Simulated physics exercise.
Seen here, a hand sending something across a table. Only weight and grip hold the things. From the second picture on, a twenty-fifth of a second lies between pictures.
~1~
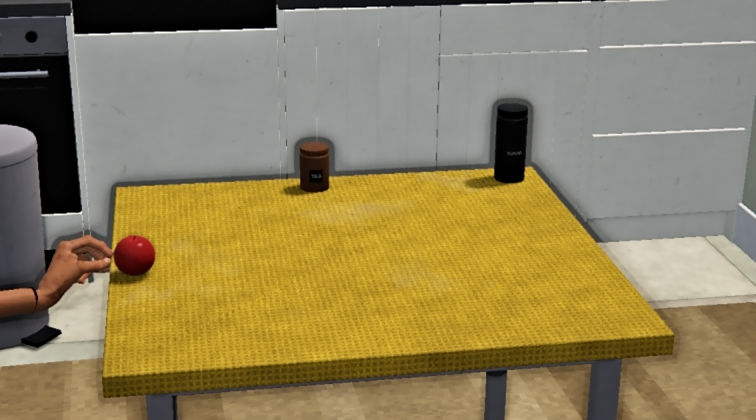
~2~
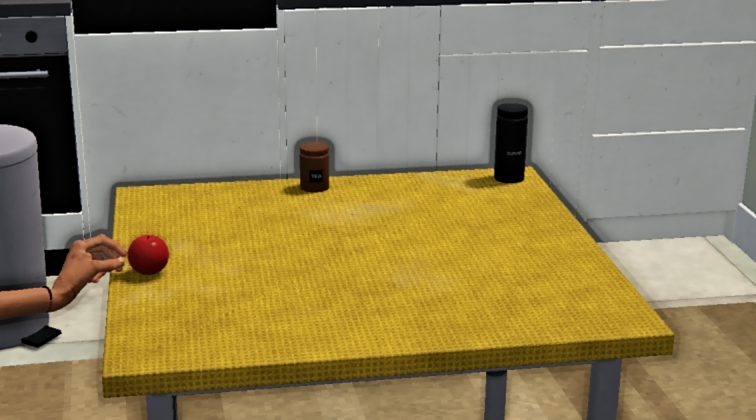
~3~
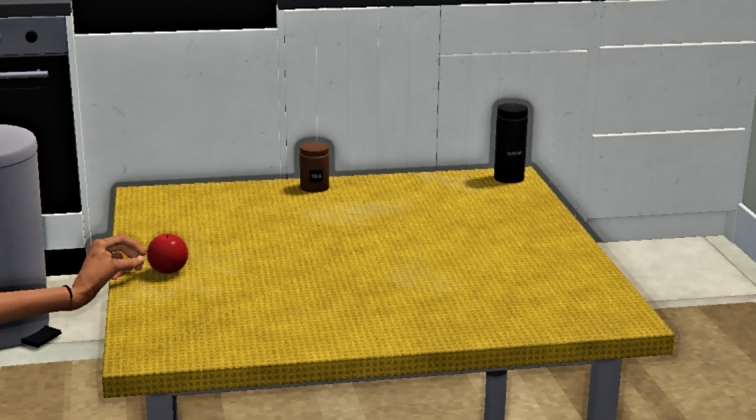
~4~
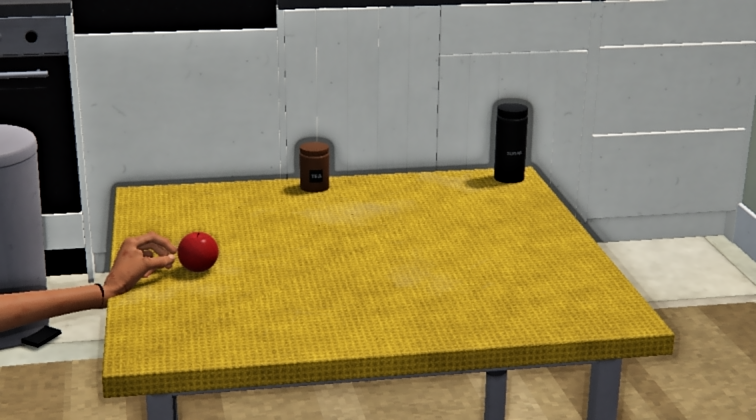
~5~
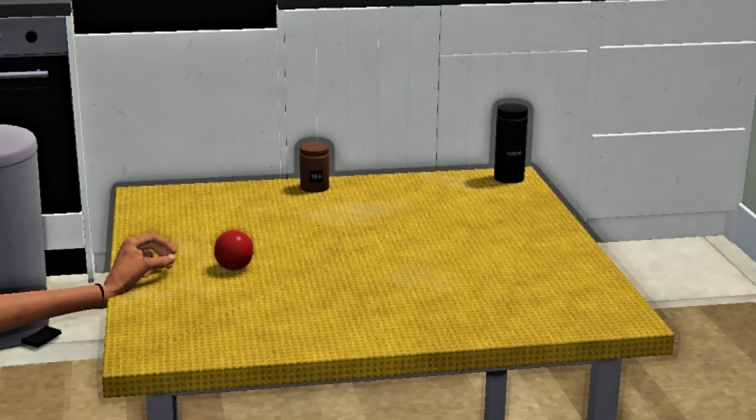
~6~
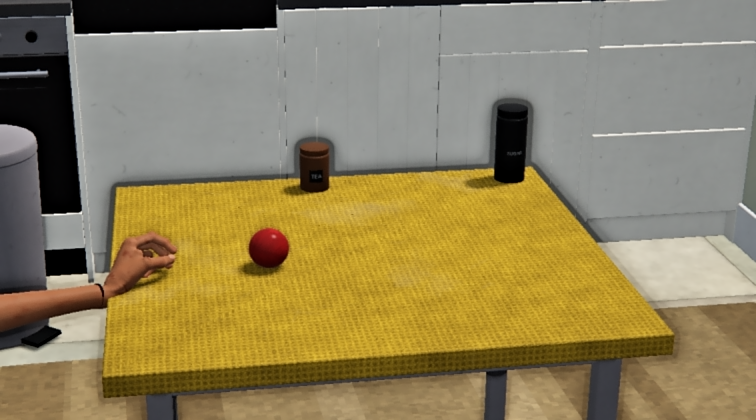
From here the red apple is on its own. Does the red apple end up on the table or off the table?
The red apple drops to the floor.
Then, 0.20 s past the last view, red apple displaced well along near (436, 238).
Then, 0.50 s past the last view, red apple now off the table.
Then, 0.90 s past the last view, things are still on the move.
Finally, off the table, red apple.
